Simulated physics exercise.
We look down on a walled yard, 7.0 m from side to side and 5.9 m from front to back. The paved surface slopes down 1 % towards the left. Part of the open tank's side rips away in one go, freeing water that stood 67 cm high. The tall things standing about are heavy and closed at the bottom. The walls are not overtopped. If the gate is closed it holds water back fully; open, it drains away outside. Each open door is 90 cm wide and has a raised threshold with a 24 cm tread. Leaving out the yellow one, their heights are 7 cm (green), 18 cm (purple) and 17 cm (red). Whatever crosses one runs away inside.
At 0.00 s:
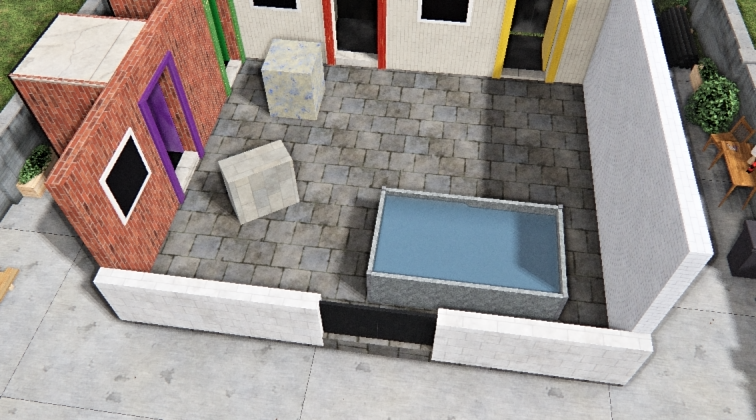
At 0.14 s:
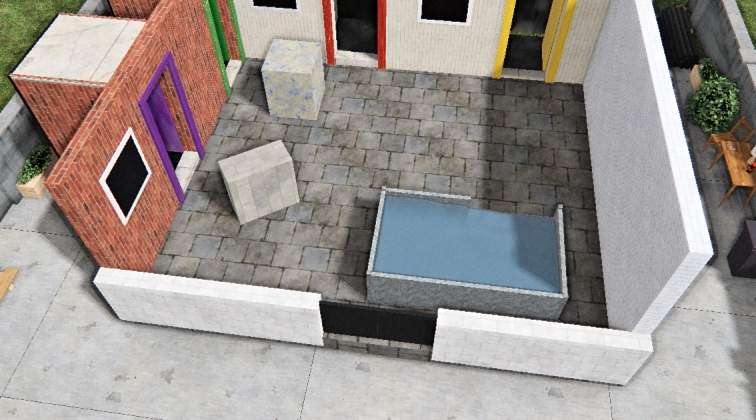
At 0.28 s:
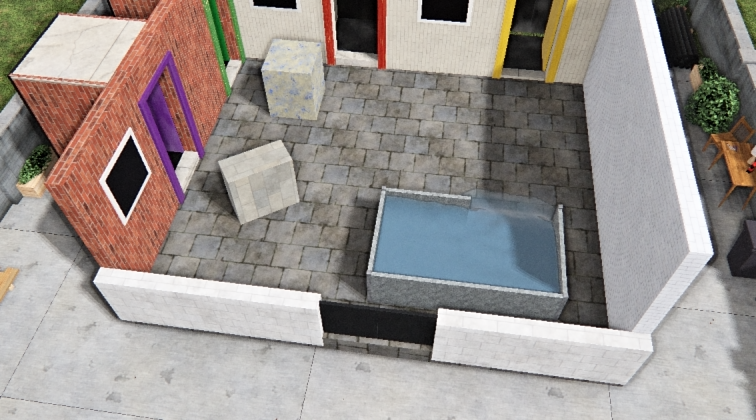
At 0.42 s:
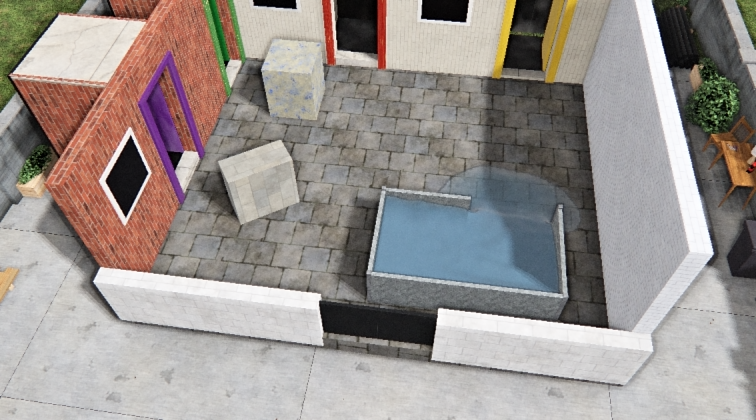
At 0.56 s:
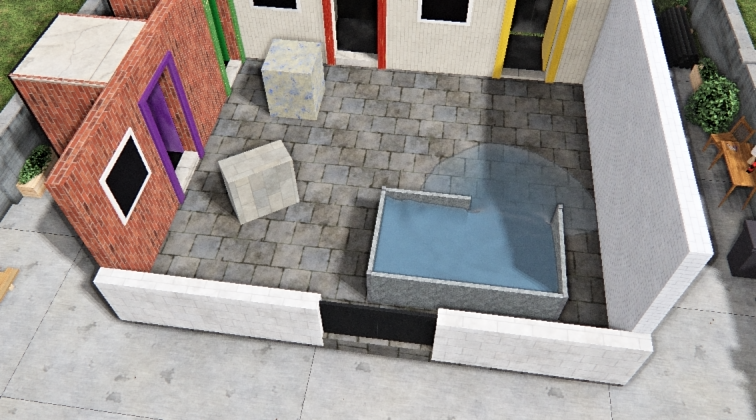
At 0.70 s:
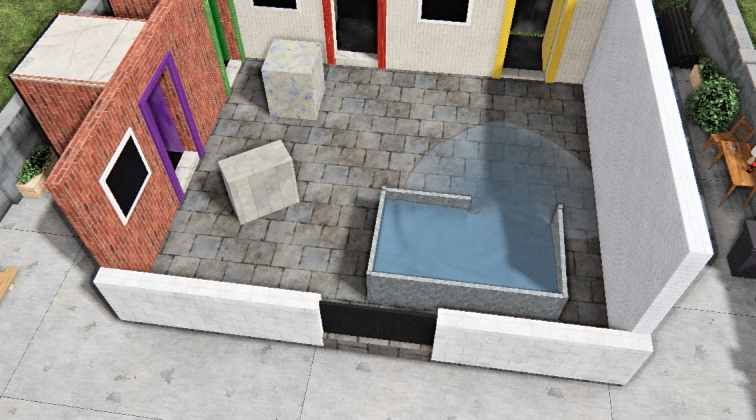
Open stone-edged tank in a walled paved yard losing part of its far side, water pouring out and fanning across the paving.
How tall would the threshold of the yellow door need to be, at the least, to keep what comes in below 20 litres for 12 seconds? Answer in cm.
Close to 26 cm is just enough.
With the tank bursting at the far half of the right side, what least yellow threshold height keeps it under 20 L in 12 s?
Then roughly 15 cm.
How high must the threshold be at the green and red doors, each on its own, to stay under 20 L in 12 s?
About 16 cm at green and 5.5 cm at red.
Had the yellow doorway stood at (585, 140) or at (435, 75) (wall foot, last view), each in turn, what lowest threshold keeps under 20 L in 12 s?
About 14.0 and 15 cm.
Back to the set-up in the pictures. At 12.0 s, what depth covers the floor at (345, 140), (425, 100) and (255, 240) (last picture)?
Roughly 5, 4 and 5 cm, in turn.
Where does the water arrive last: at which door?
The purple one.
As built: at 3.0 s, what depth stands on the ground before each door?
Depths in cm: Green 0, yellow 25, purple 0, red 8.
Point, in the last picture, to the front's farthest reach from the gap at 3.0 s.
At about (269, 63).
After 1.4 s water covers 30 % of the floor, deepest (34 cm) near (523, 226); 4 cm at the yellow door, 15 litres in over its 6 cm threshold.
After 3.0 s water covers 40 % of the floor, deepest (30 cm) near (558, 86); 25 cm at the yellow door, 206 litres in over its 6 cm threshold.
After 12.0 s water covers 95 % of the floor, deepest (12 cm) near (236, 78); 4 cm at the yellow door, 484 litres in over its 6 cm threshold.
At the yellow door as built, the water arrived by 1.1 s and peaked near 29 cm at 2.4 s.
With a threshold of 23 cm, 39 litres would have come in within the 12 s; with 31.5 cm, 4 litres. So under 20 litres takes about 26 cm.
